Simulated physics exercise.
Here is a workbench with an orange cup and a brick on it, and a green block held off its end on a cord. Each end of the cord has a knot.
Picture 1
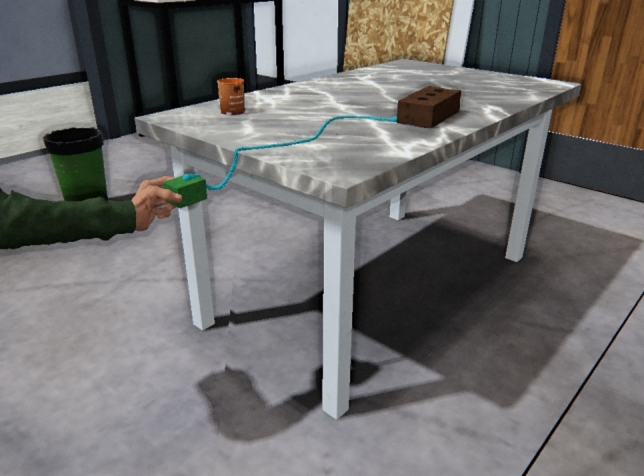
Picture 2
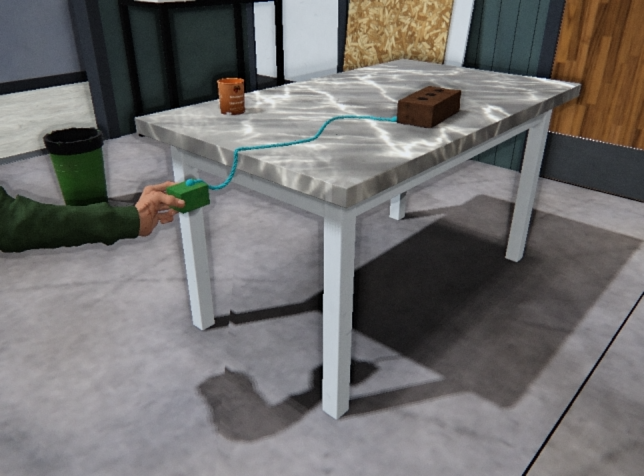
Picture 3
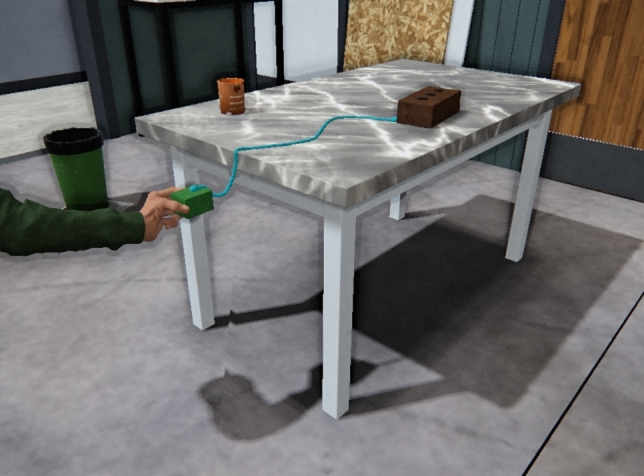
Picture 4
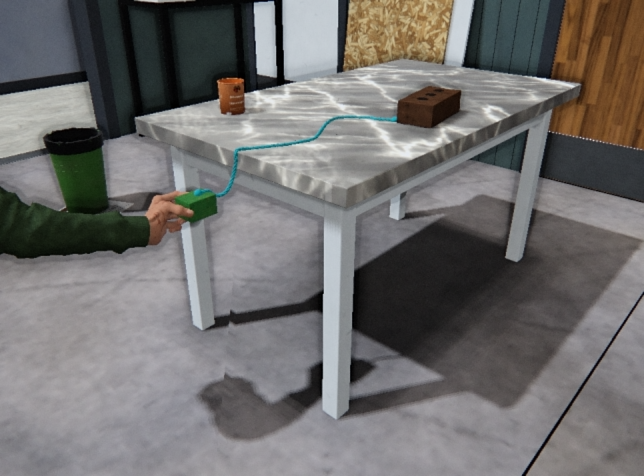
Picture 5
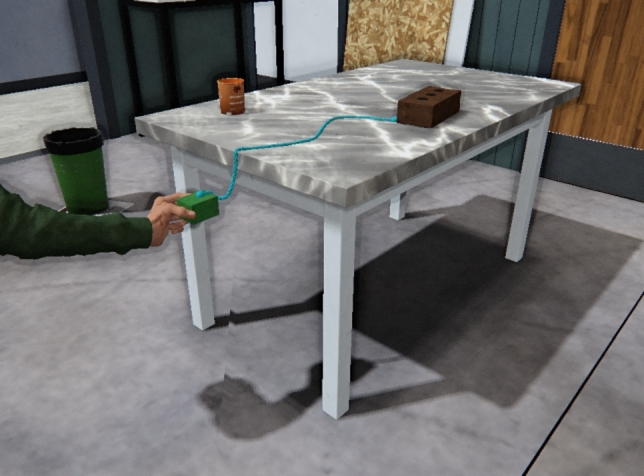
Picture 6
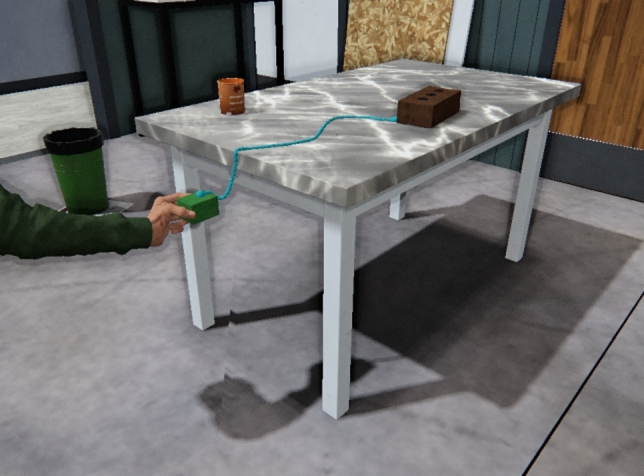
The clip shows a hand holding a green block beside a table, joined by a blue cord to a brick on the tabletop near an orange cup; the hand moves the block slightly right and down, then stays nearly still.
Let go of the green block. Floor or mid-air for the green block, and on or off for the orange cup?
Outcome: My guess is the green block will stay aloft. My guess is the orange cup will stay in place.
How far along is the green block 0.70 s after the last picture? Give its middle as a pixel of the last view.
Near (281, 251).
Then, 0.70 s later than the last view, block above the floor near (281, 251); brick as before; cup as before.
Then, 1.64 s later than the last view, block above the floor near (283, 249); brick as before; cup as before.
Finally, block above the floor near (275, 253); brick as before; cup as before. The green block swings from the edge and the orange cup stays on top.
